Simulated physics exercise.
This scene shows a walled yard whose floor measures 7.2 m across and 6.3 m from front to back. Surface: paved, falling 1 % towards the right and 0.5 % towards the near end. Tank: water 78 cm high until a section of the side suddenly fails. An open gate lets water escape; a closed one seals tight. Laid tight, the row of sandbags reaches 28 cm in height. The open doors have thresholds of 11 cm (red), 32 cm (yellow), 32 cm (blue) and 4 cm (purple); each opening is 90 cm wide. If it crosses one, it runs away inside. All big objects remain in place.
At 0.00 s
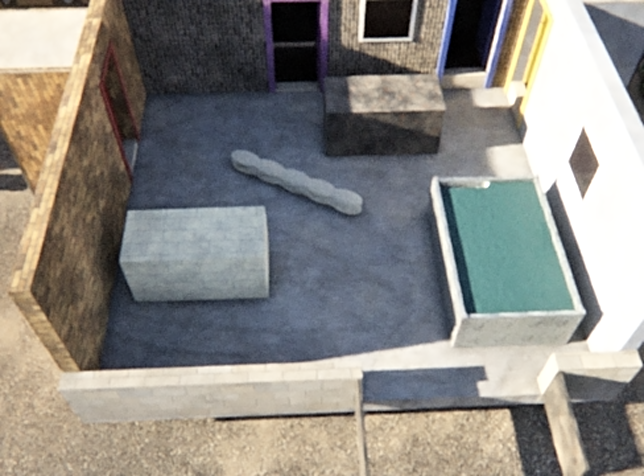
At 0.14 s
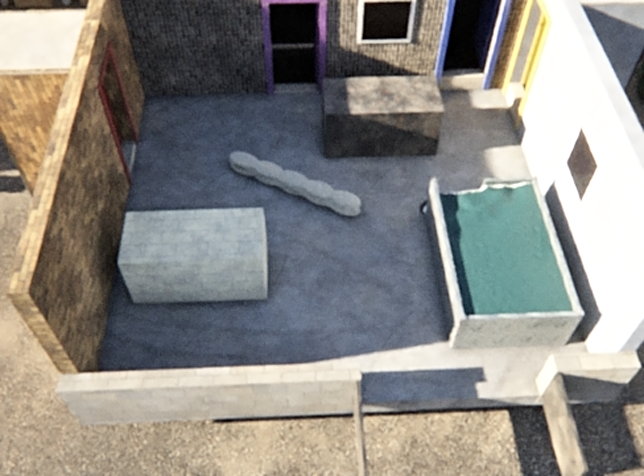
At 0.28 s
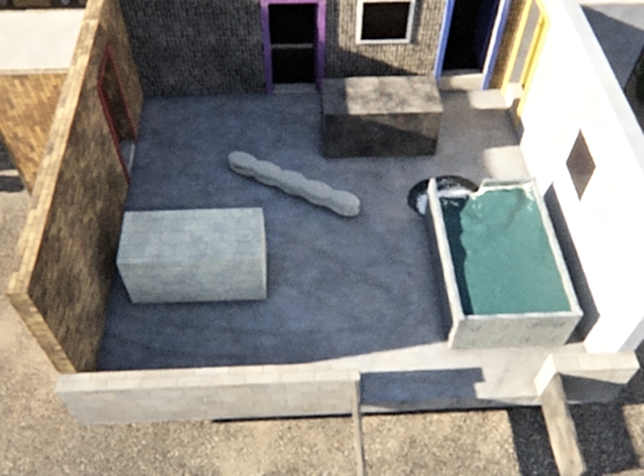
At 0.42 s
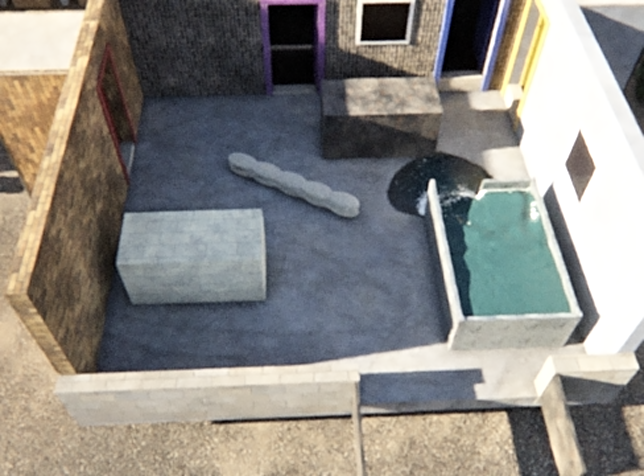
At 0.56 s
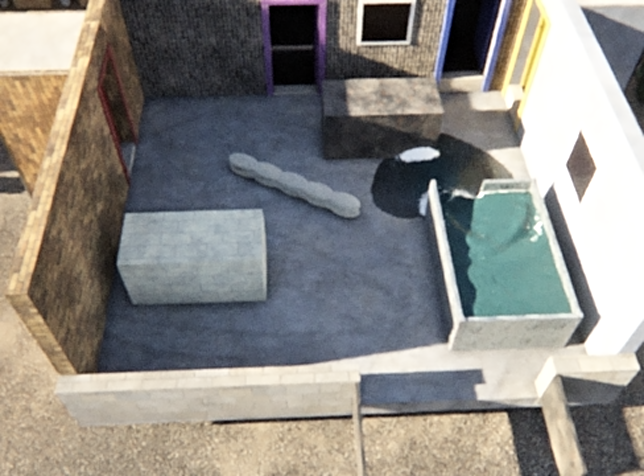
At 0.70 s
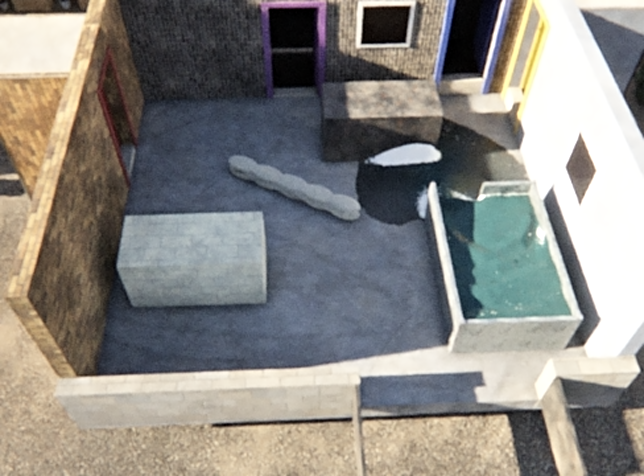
A walled yard with a grey floor is seen from high above, with brick at left, a white wall at right and dark stonework behind. A pale block stands left, a lumpy grey row of sandbags lies mid-yard, a dark block sits behind, and a green-filled tank stands right. Water pours from the tank's far side, spreading darkly with white patches, while the tank's surface ripples and the view stays practically still.
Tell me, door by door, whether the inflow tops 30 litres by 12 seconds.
At the red door it falls short; at the yellow door it falls short; at the blue door it falls short; at the purple door it tops it.
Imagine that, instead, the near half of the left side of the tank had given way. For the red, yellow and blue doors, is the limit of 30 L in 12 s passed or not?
Then: Red below, yellow under, blue under.
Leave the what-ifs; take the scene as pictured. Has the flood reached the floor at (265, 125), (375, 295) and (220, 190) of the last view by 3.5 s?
Listed in turn: Swamped / spared so far / spared so far.
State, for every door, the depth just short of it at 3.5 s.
Depths: Red door 1 cm, yellow door 28 cm, blue door 23 cm, purple door 5 cm.
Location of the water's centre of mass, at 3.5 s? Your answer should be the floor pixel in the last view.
Centre: Approx. (427, 202) px.
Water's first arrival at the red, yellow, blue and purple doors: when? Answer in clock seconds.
Door times: Red 3.2 s / yellow 1.1 s / blue 1.0 s / purple 3.0 s.
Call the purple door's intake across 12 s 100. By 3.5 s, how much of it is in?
I'd say close to 0 percent.
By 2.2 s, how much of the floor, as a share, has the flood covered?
Roughly 25 percent.
After 1.4 s water covers 20 % of the floor and is deepest (44 cm) near (419, 160); red door not reached, yellow door 10 cm at the sill, 0 L in, blue door 23 cm at the sill, 0 L in, purple door not reached.
After 2.2 s water covers 25 % of the floor and is deepest (41 cm) near (497, 100); red door not reached, yellow door 34 cm at the sill, 4 L in, blue door 33 cm at the sill, 0 L in, purple door not reached.
After 3.5 s water covers 40 % of the floor and is deepest (28 cm) near (504, 125); red door 1 cm at the sill, 0 L in, yellow door 28 cm at the sill, 9 L in, blue door 23 cm at the sill, 2 L in, purple door 5 cm at the sill, 0 L in.
After 7.0 s water covers 70 % of the floor and is deepest (18 cm) near (420, 168); red door 12 cm at the sill, 0 L in, yellow door 17 cm at the sill, 10 L in, blue door 15 cm at the sill, 2 L in, purple door 8 cm at the sill, 36 L in.
After 12.0 s water covers 90 % of the floor and is deepest (12 cm) near (503, 119); red door 7 cm at the sill, 3 L in, yellow door 12 cm at the sill, 10 L in, blue door 10 cm at the sill, 2 L in, purple door 10 cm at the sill, 109 L in.
